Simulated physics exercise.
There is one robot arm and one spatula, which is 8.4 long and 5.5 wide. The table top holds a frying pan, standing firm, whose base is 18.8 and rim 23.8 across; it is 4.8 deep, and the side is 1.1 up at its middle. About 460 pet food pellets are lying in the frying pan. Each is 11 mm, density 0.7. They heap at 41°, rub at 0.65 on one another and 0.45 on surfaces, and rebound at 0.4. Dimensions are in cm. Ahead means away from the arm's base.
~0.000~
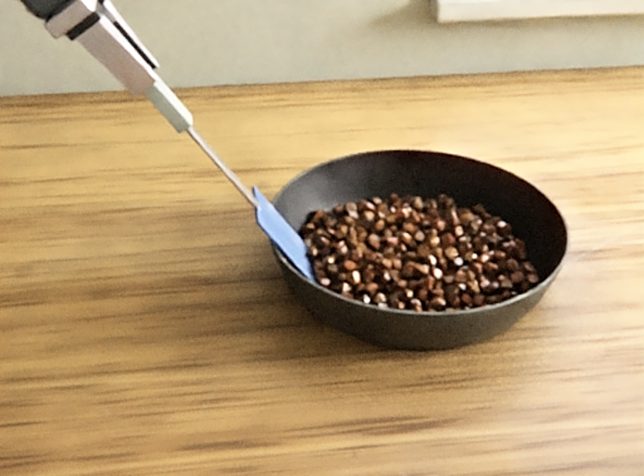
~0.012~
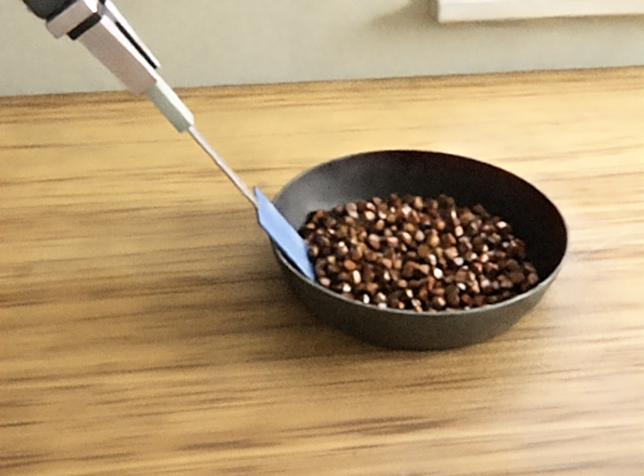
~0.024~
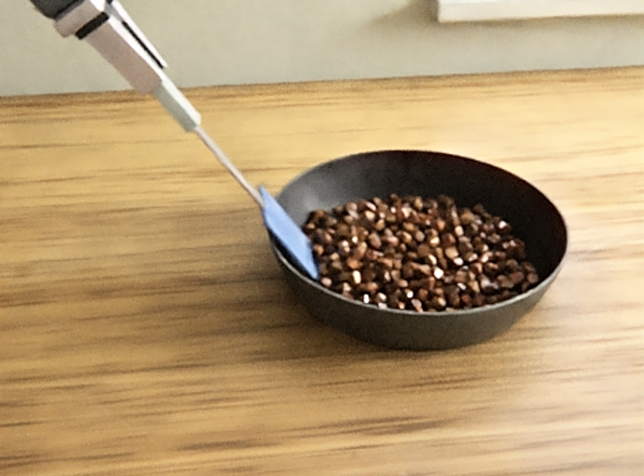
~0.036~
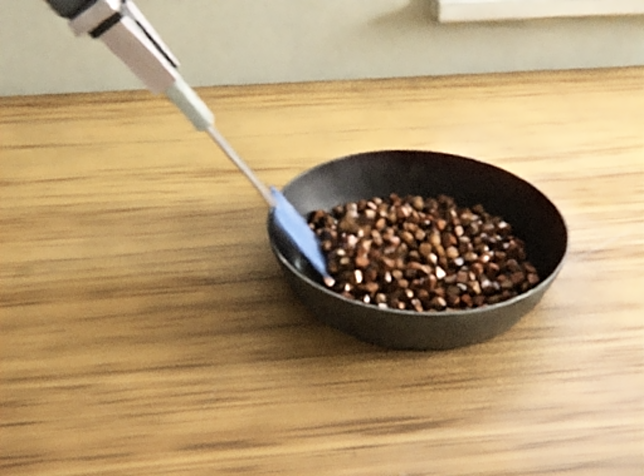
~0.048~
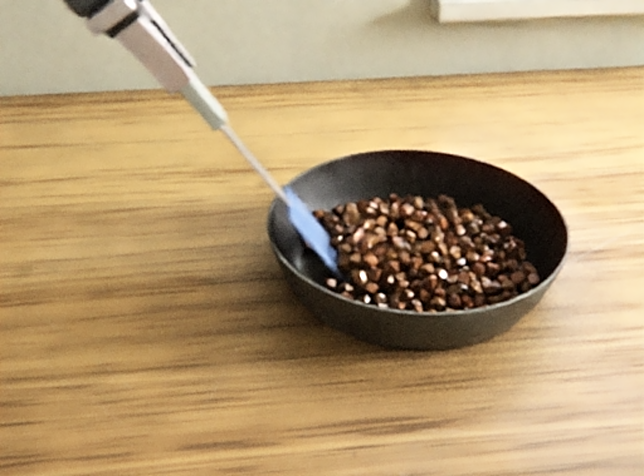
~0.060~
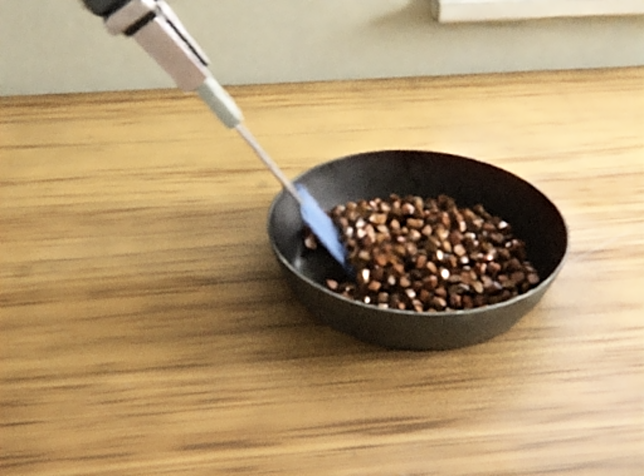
The clip shows a robot arm holding a blue spatula at the left side of a dark frying pan of brown pellets on a wooden table, then moving it slightly right, pushing the nearest pellets inward.
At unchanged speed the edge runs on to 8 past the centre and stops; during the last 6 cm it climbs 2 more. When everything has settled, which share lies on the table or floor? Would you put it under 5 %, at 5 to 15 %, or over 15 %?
I would say 5 to 15 %.
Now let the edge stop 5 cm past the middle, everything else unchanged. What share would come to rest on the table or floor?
Estimate: Approx. 0 %.
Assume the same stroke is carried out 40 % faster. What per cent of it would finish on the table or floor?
I'd say close to 15 per cent.
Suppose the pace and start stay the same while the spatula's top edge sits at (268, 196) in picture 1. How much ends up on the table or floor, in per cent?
Near 10 in a hundred.
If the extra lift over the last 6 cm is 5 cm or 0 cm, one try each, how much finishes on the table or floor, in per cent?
First try around 10 percent, second try around 5 percent.
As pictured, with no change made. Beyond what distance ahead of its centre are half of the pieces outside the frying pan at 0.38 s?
I'd put it at some 18 centimetres.
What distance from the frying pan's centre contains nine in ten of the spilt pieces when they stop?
That's near 25 cm.
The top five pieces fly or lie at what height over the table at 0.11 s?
They are some 6 cm up.
By 0.11 s, sloping 56°, highest piece 6 above the table; 459 in the frying pan.
By 0.16 s, sloping 56°, highest piece 7 above the table; 459 in the frying pan.
By 0.38 s, sloping 56°, highest piece 5 above the table; 414 in the frying pan, 44 on the table or floor, 1 on the blade or in flight.
By 1.43 s, sloping 56°, highest piece 5 above the table; 414 in the frying pan, 45 on the table or floor.
Final count, 414 in the frying pan, 45 on the table or floor. That is 10 % on the table or floor.
